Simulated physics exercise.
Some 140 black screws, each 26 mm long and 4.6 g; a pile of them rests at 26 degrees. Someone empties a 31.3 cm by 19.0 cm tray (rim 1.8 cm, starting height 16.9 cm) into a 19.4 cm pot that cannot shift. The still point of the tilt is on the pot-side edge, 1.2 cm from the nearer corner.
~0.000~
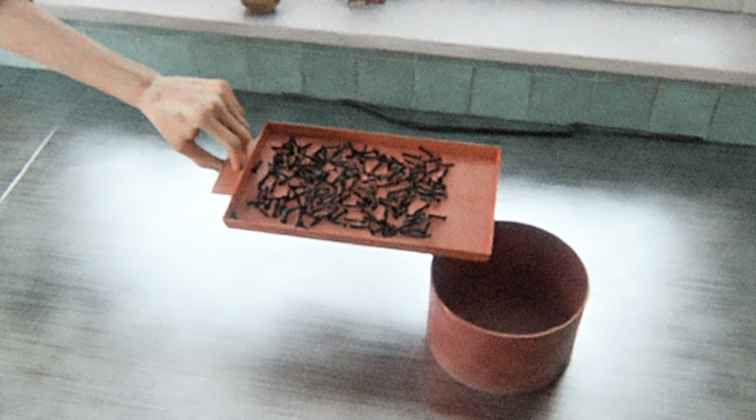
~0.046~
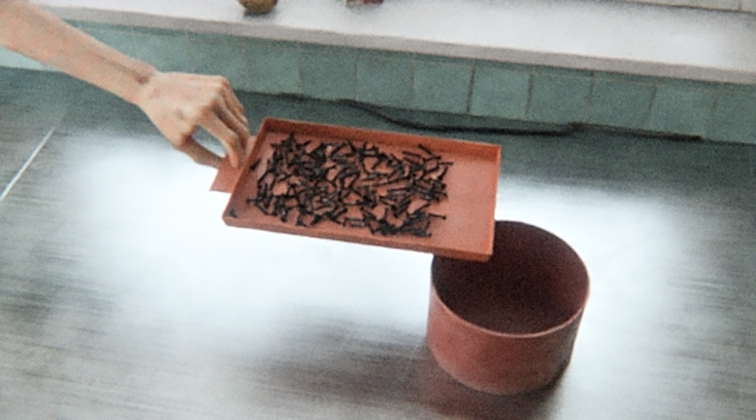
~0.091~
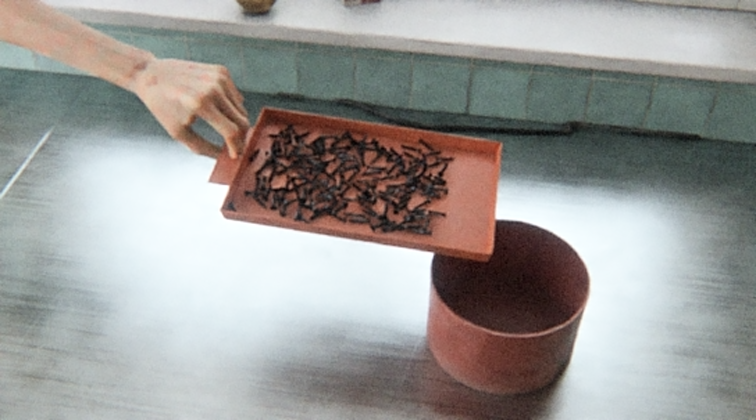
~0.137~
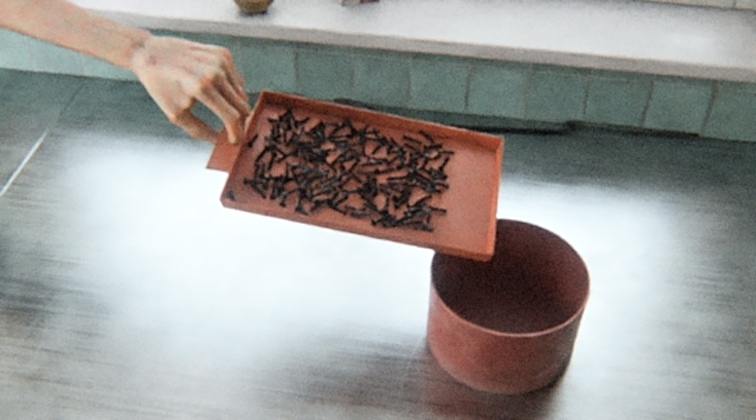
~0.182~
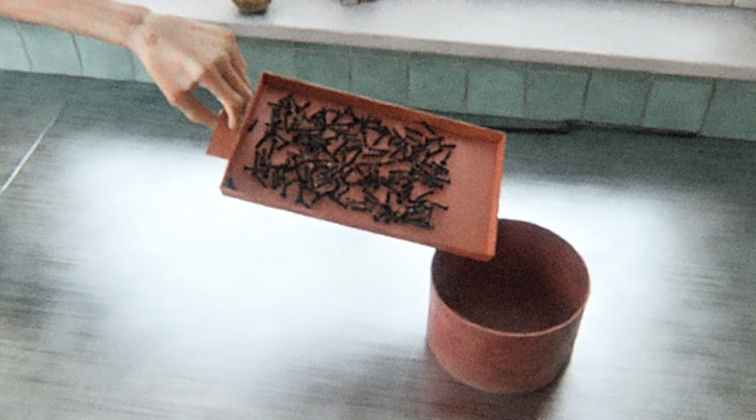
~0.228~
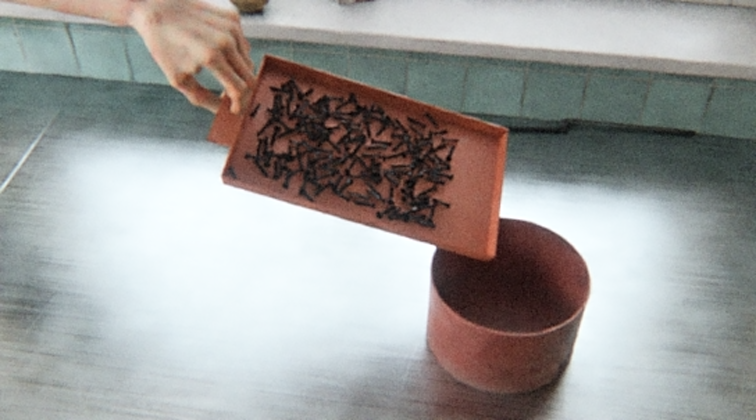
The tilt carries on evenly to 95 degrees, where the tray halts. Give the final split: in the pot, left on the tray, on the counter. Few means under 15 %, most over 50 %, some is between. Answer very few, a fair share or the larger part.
In the pot: The larger part; left on the tray: Very few; on the counter: Very few.
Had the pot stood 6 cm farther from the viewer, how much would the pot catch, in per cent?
It would be near 20 per cent.
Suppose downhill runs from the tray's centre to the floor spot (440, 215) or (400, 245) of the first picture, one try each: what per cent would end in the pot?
About 90 and 55 per cent.
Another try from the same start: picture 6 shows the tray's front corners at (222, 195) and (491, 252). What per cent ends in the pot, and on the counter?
Pot 95, counter 5.
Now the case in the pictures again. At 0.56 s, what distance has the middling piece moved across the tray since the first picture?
About 10 cm.
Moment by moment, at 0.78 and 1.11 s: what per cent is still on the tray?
In turn: 30, 0.
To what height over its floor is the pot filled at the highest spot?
About 3.0 cm.
After 0.56 s, tilt 57 degrees; the tray holds 100 %, the pot 0 %.
After 0.78 s, tilt 81 degrees; the tray holds 30 %, the pot 35 %.
After 1.11 s, tilt 95 degrees; the tray holds 0 %, the pot 95 %.
By 1.8 s all is still; pot 95 %, tray 0 %, counter 5 %.
